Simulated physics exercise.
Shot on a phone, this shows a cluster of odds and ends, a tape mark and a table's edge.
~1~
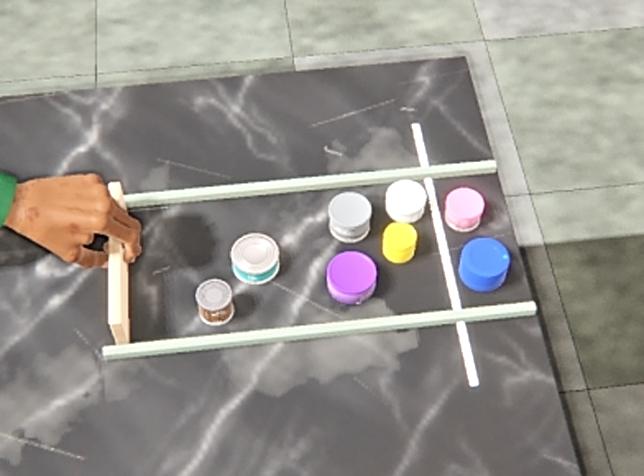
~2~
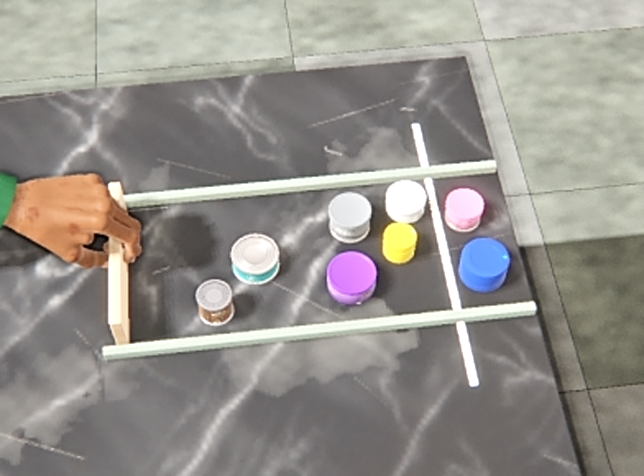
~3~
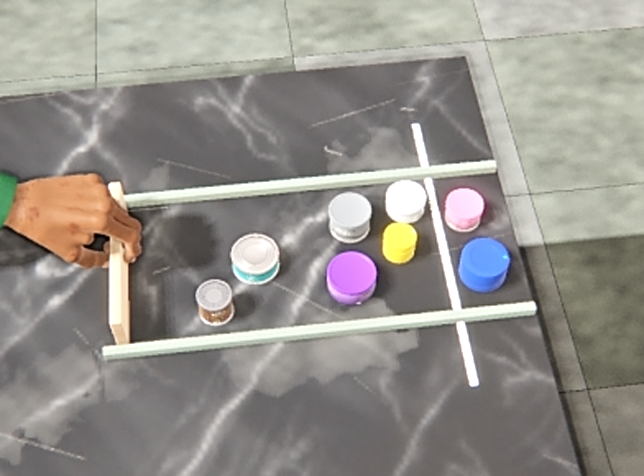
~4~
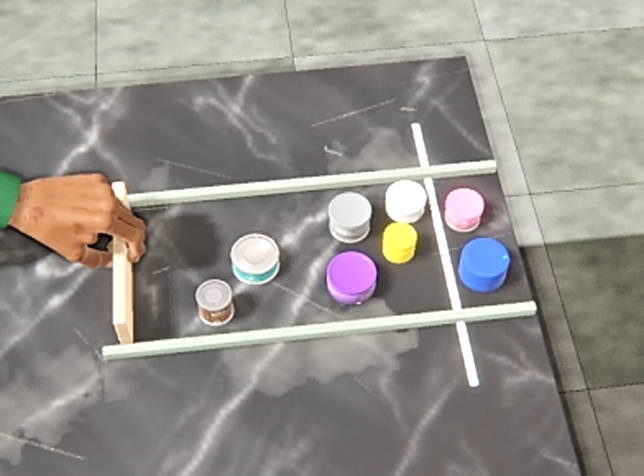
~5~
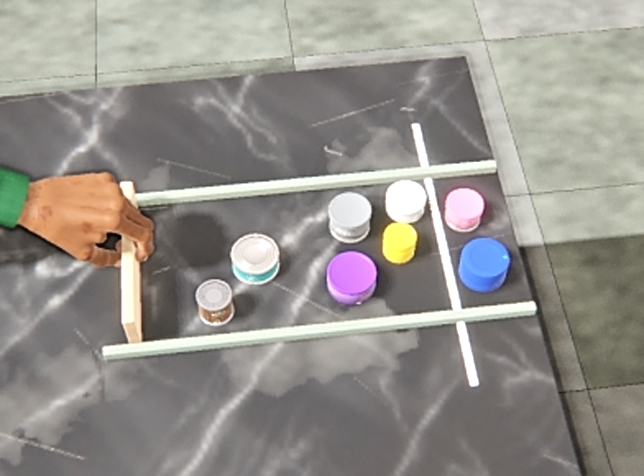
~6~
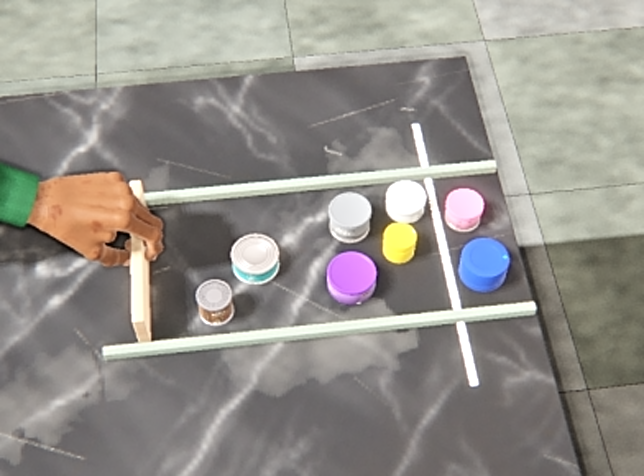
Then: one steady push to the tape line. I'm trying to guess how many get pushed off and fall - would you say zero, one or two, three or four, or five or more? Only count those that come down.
I would say one or two.
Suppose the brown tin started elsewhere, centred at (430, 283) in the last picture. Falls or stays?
Well, the brown tin keeps its place.
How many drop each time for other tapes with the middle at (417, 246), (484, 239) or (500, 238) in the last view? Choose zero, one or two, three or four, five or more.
Not one; five or over; more than four.
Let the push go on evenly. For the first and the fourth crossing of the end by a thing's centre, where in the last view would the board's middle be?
At (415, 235) for the first, at (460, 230) for the fourth.
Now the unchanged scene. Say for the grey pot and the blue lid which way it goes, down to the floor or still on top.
Obs.: Grey pot still up; blue lid down.
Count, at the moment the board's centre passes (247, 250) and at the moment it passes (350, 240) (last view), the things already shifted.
Tally: First 2; then 5.
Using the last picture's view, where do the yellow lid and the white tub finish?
The yellow lid comes to rest at (504, 236), and the white tub comes to rest at (480, 183).
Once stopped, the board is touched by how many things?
So the total is 3.
Soon after, none off yet; blue lid at rest near (484, 265); pink tin at rest near (464, 211); white tub at rest near (406, 202).
By the end, the number that fall off is one or two; fallen, blue lid.
